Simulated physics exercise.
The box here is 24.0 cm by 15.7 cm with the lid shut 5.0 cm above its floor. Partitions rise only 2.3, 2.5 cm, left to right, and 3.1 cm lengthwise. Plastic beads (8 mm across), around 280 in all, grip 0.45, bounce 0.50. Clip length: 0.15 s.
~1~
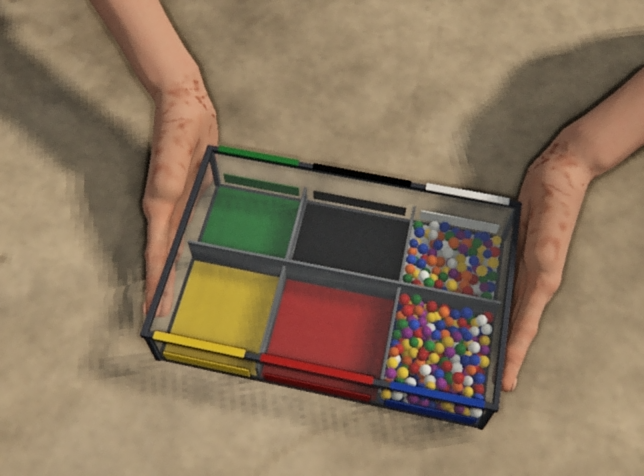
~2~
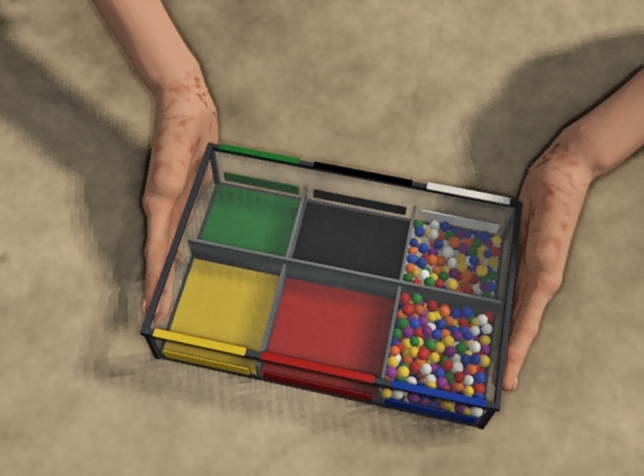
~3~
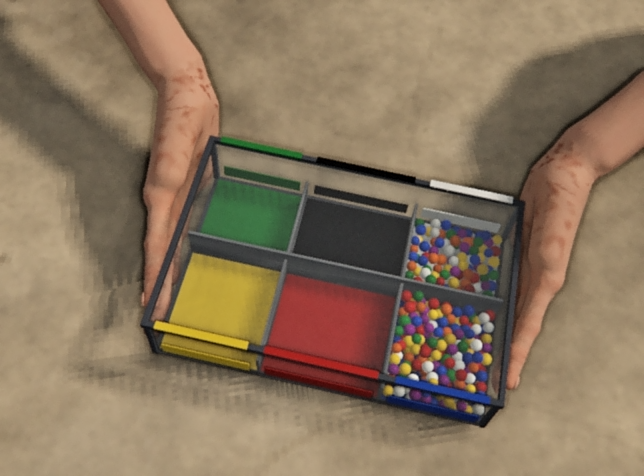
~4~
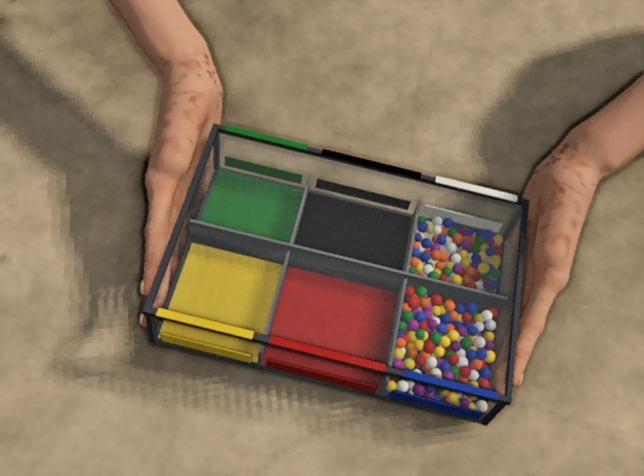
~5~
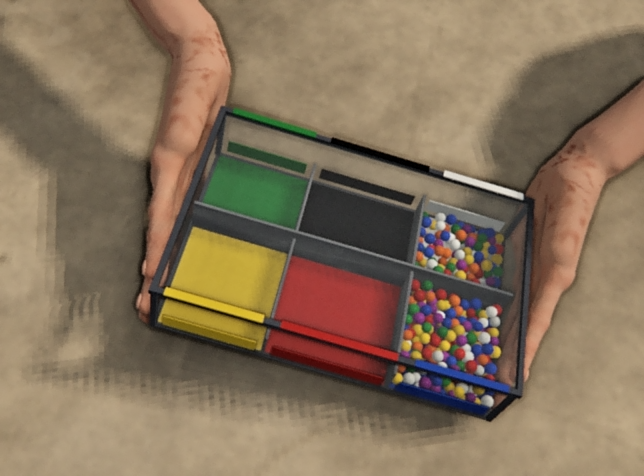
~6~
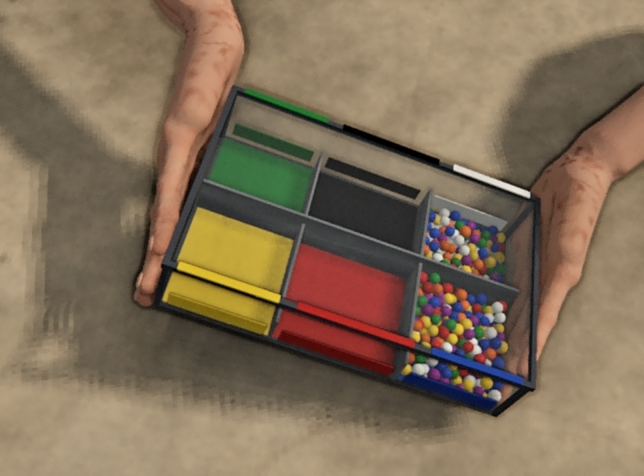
The footage shows two hands holding a clear, lidded box with green, black, yellow and red compartments and multicoloured beads in the two right-hand sections, then gradually tilting it while the beads stay in those sections.
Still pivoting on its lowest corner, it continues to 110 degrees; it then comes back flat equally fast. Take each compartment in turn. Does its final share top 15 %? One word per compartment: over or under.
Red under, blue over, green under, yellow under, white over, black under.
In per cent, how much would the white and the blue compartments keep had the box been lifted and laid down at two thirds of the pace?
The white compartment would end with 50 per cent and the blue compartment with 50 per cent.
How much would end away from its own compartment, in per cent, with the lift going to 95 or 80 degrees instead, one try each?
Try one gives around 10 %, try two around 10 %.
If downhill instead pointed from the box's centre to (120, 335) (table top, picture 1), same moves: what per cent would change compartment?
Roughly 95 per cent.
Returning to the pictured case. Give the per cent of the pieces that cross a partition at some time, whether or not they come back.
15 %, roughly.
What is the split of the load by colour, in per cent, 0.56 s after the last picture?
Red 0 %, blue 60 %, green 0 %, yellow 0 %, white 40 %, black 0 %.
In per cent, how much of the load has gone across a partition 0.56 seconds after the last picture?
At that time I'd say around 5 per cent.
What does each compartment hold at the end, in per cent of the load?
Red 0 / blue 50 / green 0 / yellow 0 / white 50 / black 0, all in percent.
Then, 0.56 s after the last picture, tilt 110 degrees; blue 60 %, white 40 %.
Then, 0.94 s after the last picture, tilt 47 degrees; blue 50 %, white 50 %.
Then, 1.40 s after the last picture, tilt 0 degrees; blue 50 %, white 50 %.
In the end, red 0 %, blue 50 %, green 0 %, yellow 0 %, white 50 %, black 0 %.
